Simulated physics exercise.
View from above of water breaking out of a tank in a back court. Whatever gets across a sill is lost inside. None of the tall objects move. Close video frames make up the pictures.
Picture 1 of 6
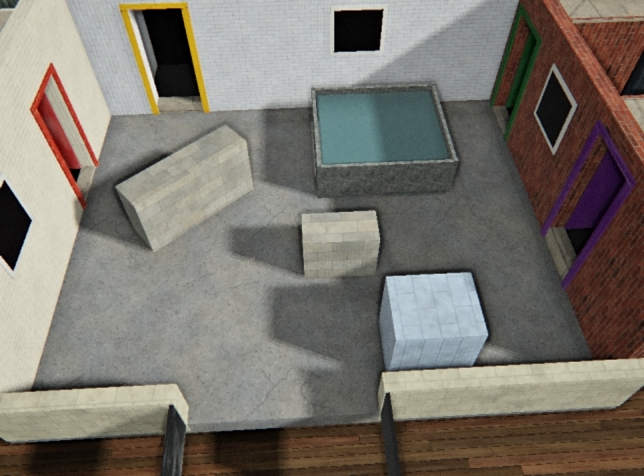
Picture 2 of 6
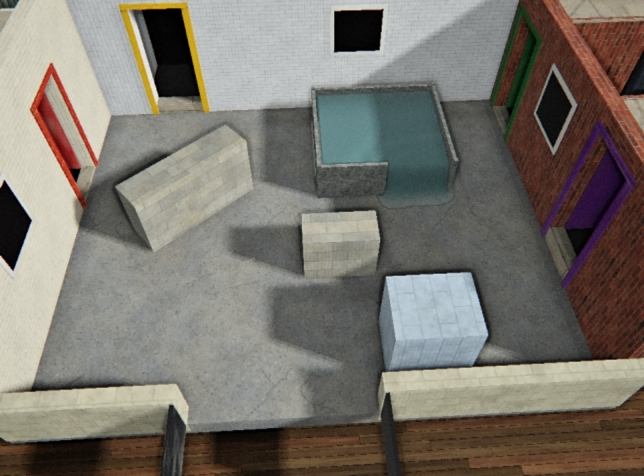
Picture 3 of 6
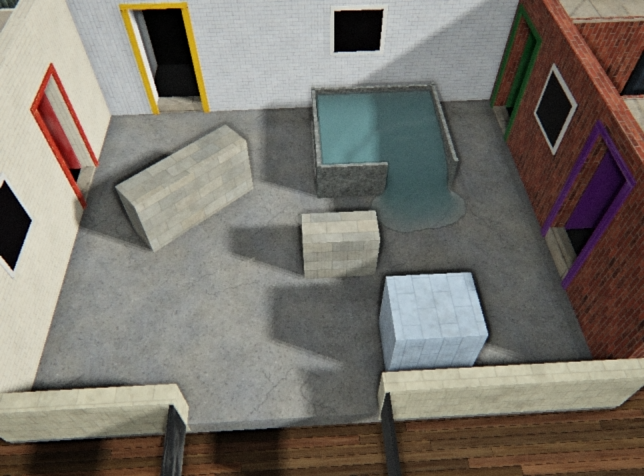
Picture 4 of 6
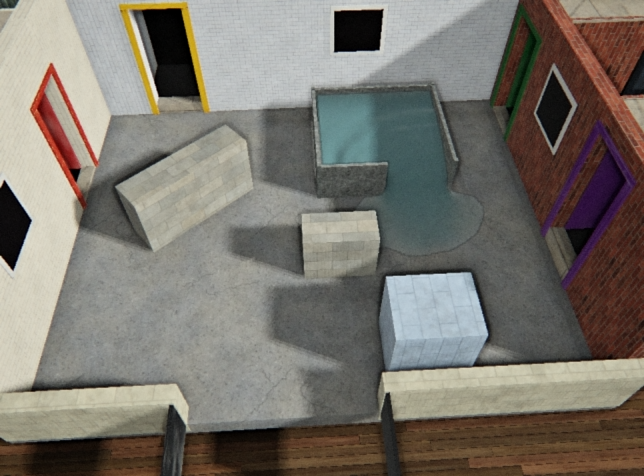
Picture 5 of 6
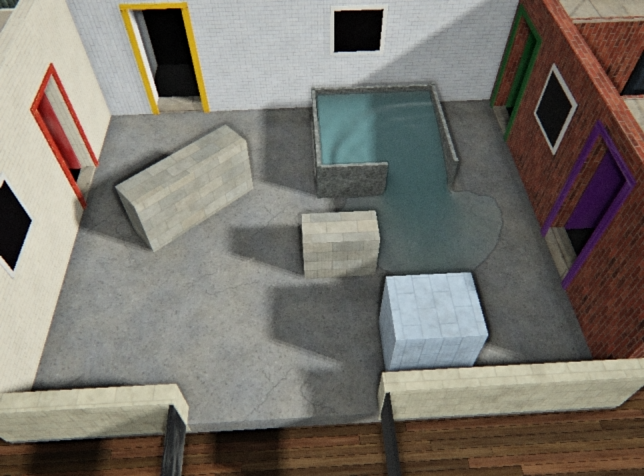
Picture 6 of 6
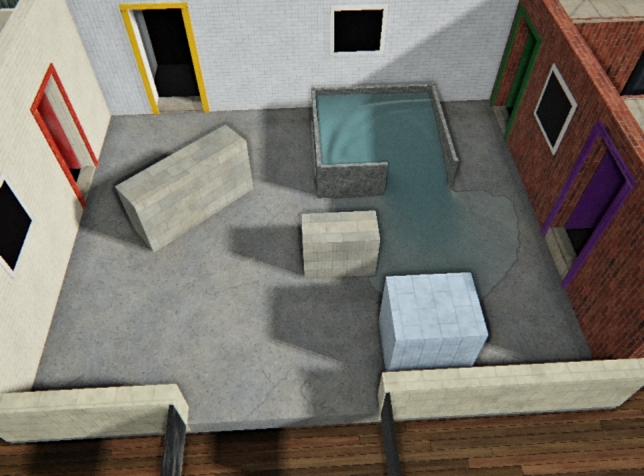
The clip opens on a walled court seen from above, with a full, still stone tank near the back wall. The right part of the tank's front is then open, and water pours out across the grey floor, spreading forward past the small block and around the pale blue block.
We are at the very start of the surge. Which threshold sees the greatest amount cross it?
The green threshold.
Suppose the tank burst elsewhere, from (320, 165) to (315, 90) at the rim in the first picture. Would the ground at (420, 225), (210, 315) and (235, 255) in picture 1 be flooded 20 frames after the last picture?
One after the other: Not flooded, flooded, flooded.
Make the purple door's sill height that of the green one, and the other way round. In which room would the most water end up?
Largest inflow: The one in purple.
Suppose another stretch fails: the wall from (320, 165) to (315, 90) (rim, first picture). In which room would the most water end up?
The one in red.
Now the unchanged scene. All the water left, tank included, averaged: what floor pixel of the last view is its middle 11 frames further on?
Estimate: (404, 204).
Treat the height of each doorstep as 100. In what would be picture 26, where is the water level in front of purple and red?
I'd put the first at close to 70 per cent and the second at close to 0 per cent.
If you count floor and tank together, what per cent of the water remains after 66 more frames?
Estimate: 90 per cent.
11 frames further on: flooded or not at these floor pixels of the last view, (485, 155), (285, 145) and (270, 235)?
First spot not wetted, second not wetted, third soaked.
A moment on, water covers 20 % of the floor; purple door wet at the sill, nothing in, green door not reached, yellow door not reached, red door not reached.
Next, water covers 35 % of the floor; purple door wet at the sill, nothing in, green door not reached, yellow door not reached, red door not reached.
Then, water covers 50 % of the floor; purple door wet at the sill, nothing in, green door not reached, yellow door not reached, red door not reached.
Later, water covers 65 % of the floor; purple door wet at the sill, nothing in, green door wet at the sill, nothing in, yellow door not reached, red door not reached.
In the end, water covers 90 % of the floor; purple door wet at the sill, nothing in, green door some in, yellow door wet at the sill, nothing in, red door wet at the sill, nothing in; the green door has let in the most.
